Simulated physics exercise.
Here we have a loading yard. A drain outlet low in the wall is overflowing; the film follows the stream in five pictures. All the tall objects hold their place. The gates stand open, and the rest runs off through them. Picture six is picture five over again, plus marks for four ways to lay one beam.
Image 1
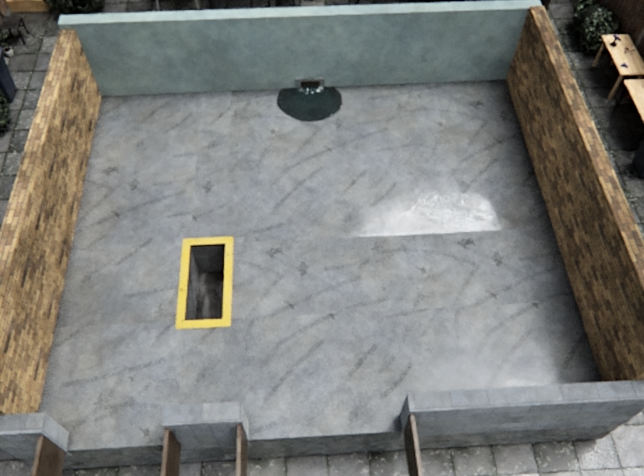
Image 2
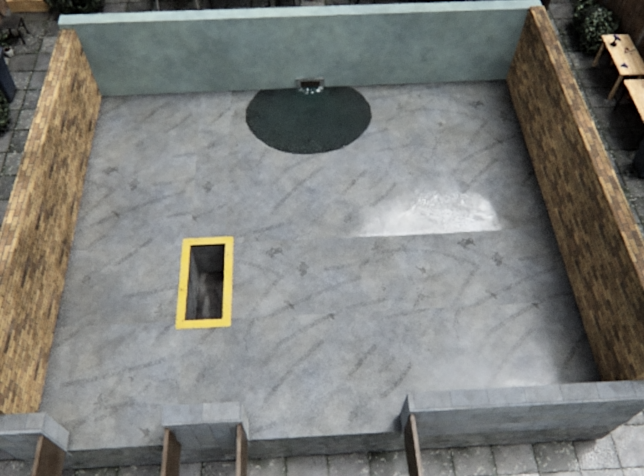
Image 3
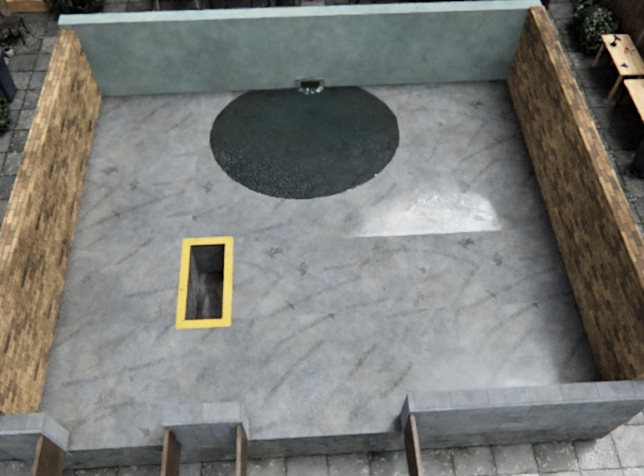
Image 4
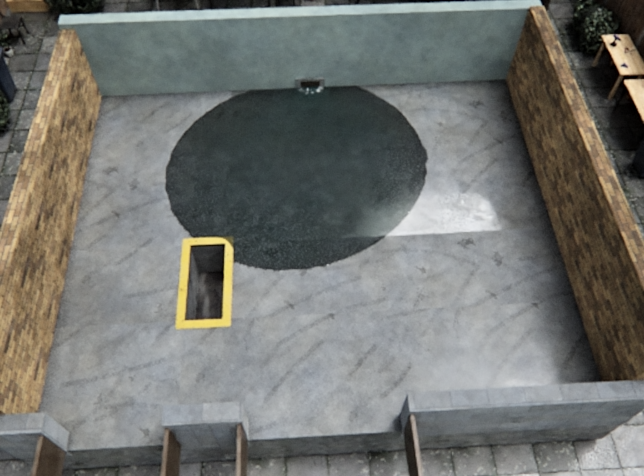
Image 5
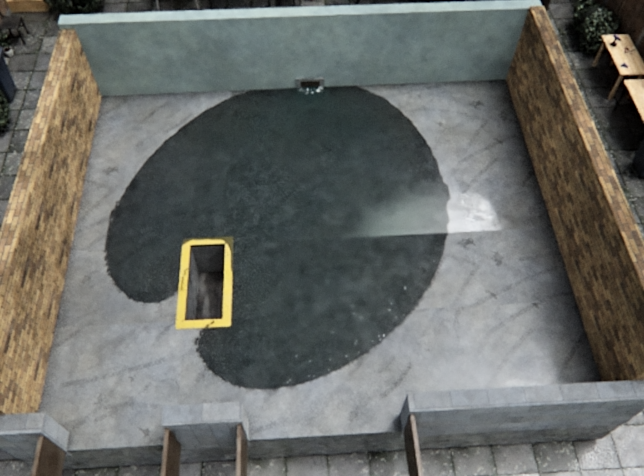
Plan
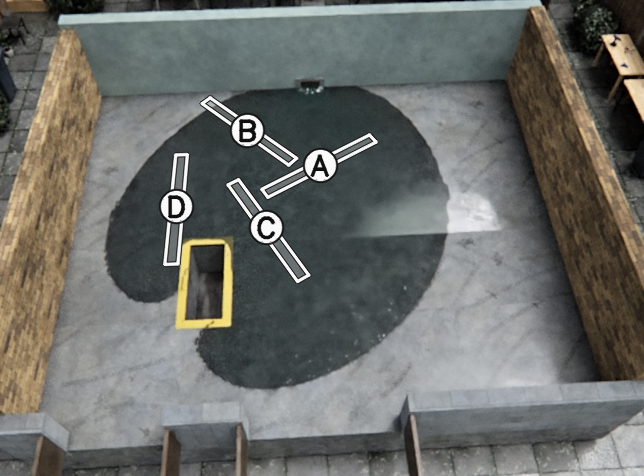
In a walled yard, dark water spreads from the back wall and surrounds a yellow-edged drain.
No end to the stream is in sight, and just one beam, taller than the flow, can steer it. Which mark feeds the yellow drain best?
Place D does it best.
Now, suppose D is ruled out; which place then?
Place A.
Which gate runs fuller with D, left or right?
The right one.
In white, A from (264, 193) to (372, 138); B from (206, 100) to (292, 161); C from (233, 182) to (303, 278); D from (171, 264) to (181, 154).
With A, about 27 % of the stream goes into the yellow drain, about 72 % out by the gates.
With B, about 8 % of the stream goes into the yellow drain, about 88 % out by the gates.
With C, about 8 % of the stream goes into the yellow drain, about 90 % out by the gates.
With D, about 41 % of the stream goes into the yellow drain, about 57 % out by the gates.
